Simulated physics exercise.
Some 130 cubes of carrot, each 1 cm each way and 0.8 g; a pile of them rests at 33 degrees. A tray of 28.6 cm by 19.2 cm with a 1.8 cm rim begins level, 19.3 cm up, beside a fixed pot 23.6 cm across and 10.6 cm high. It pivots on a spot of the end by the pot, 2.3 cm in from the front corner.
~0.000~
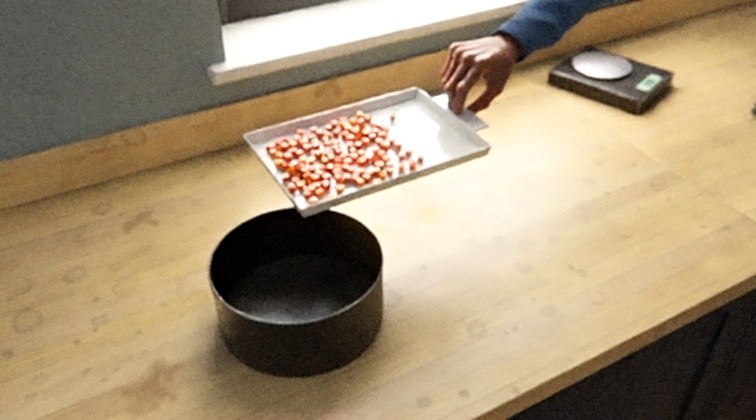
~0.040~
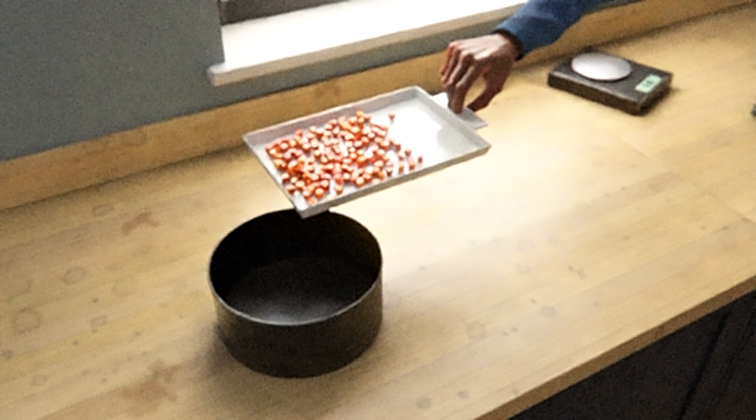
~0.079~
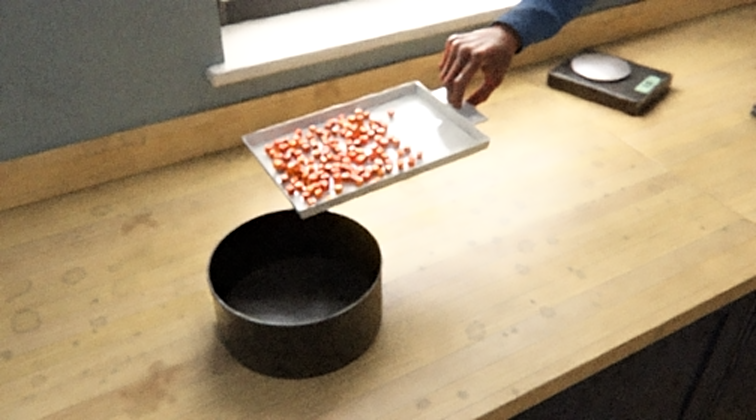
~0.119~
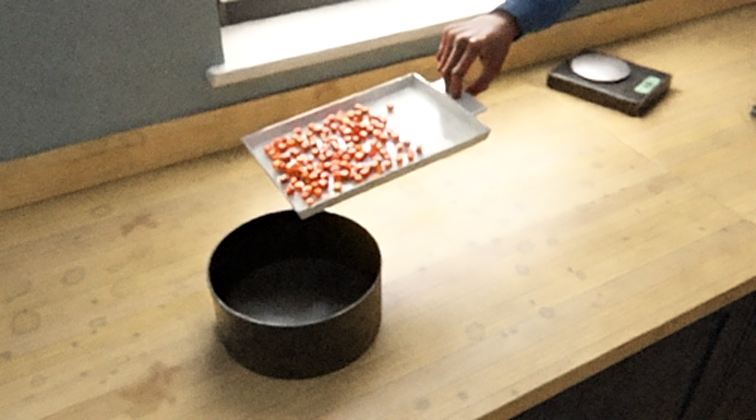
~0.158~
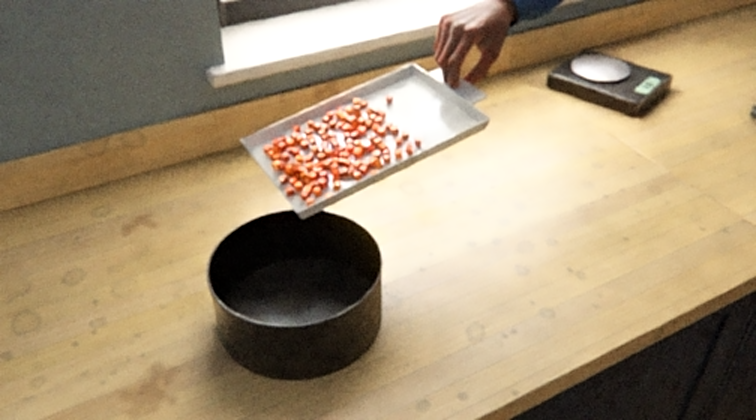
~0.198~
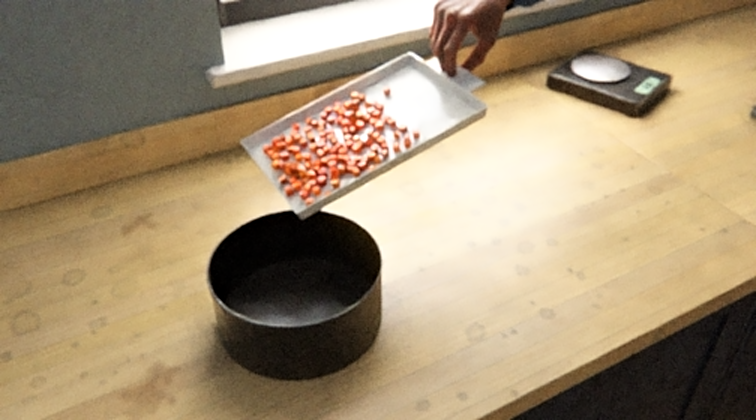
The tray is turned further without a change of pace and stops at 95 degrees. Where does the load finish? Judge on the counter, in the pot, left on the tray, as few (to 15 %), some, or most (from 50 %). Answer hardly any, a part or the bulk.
Counter: A part, pot: The bulk, tray: Hardly any.
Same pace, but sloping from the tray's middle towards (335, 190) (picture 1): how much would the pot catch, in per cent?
About 95 per cent.
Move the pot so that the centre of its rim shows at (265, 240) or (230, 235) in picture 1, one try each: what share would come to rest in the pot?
Some 95 and 100 per cent.
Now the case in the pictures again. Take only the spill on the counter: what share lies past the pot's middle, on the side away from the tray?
Roughly 80 per cent.
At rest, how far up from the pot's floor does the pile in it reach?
Roughly 2.0 cm.
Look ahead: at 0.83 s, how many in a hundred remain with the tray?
Some 65 per cent of the load.
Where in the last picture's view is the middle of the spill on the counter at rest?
Around (202, 259).
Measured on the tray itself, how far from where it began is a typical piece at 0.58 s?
Some 4 cm.
After 0.58 s, tilt 53 degrees; the tray holds 100 %, the pot 0 %.
After 0.83 s, tilt 79 degrees; the tray holds 65 %, the pot 10 %.
After 1.20 s, tilt 95 degrees; the tray holds 10 %, the pot 45 %.
By 2.3 s all is still; counter 40 %, pot 60 %, tray 0 %.
